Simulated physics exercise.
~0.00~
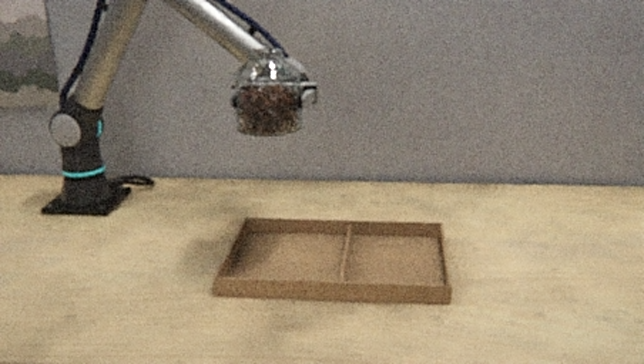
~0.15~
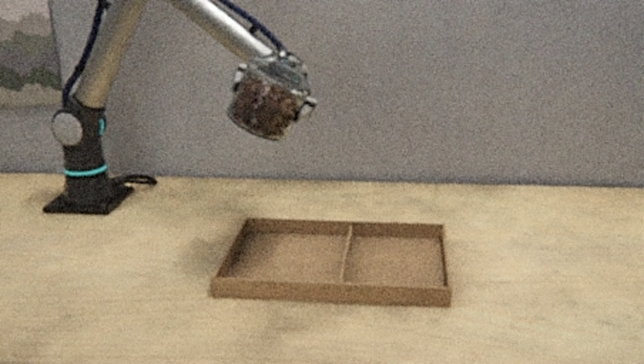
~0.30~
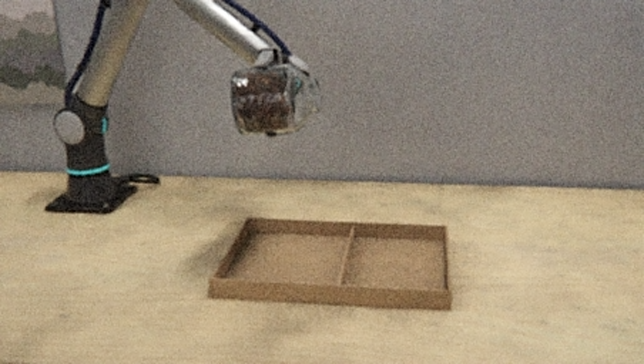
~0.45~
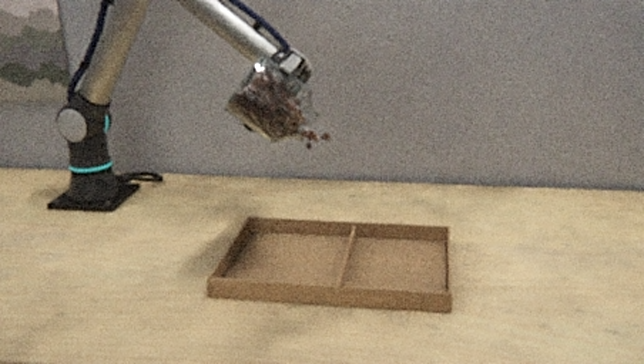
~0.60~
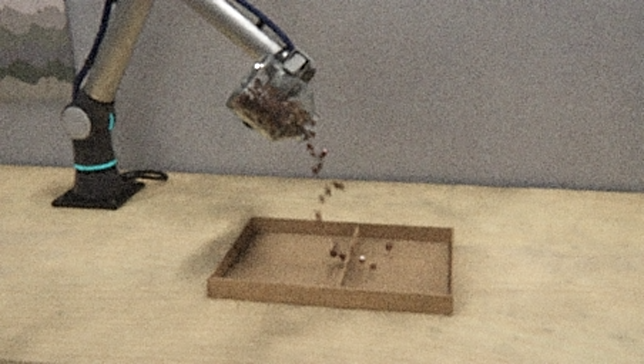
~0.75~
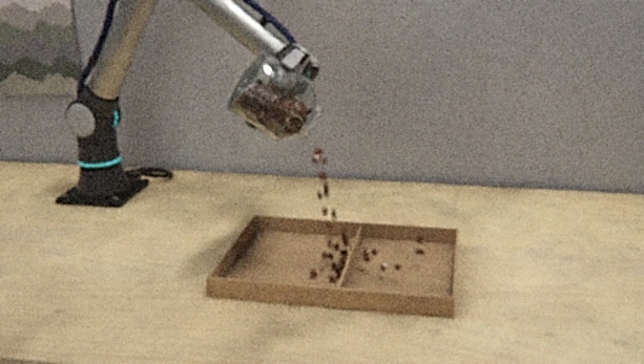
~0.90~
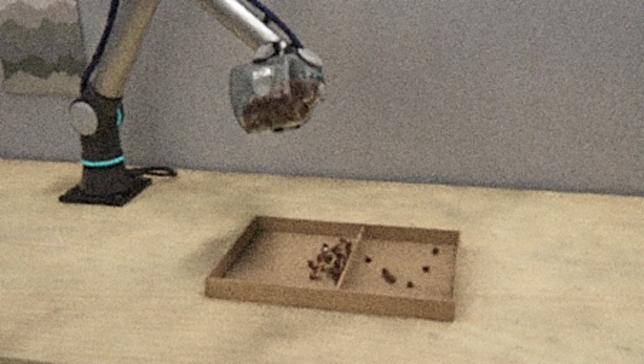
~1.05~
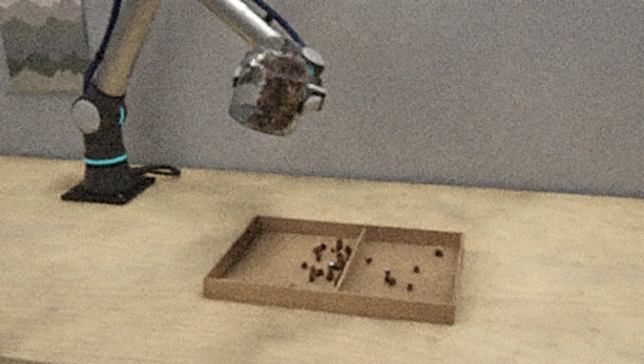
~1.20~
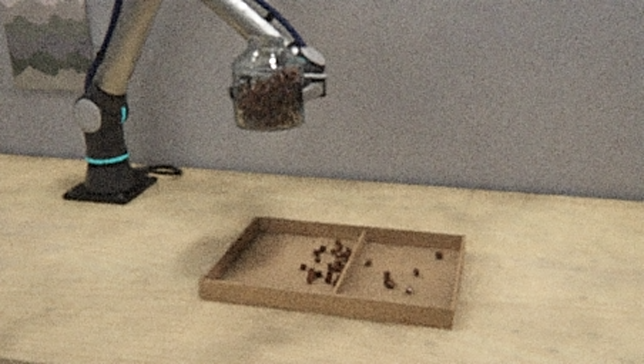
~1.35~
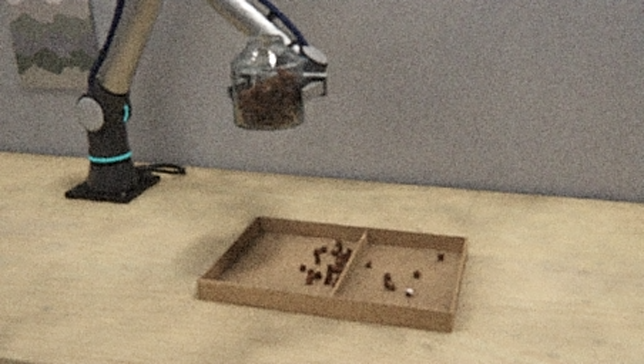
A robot arm tipped a clear jar of brown pellets over a shallow divided tray, spilling a small stream that scattered on both sides of the divider, mostly the left, then turned the jar upright again with most pellets still inside.
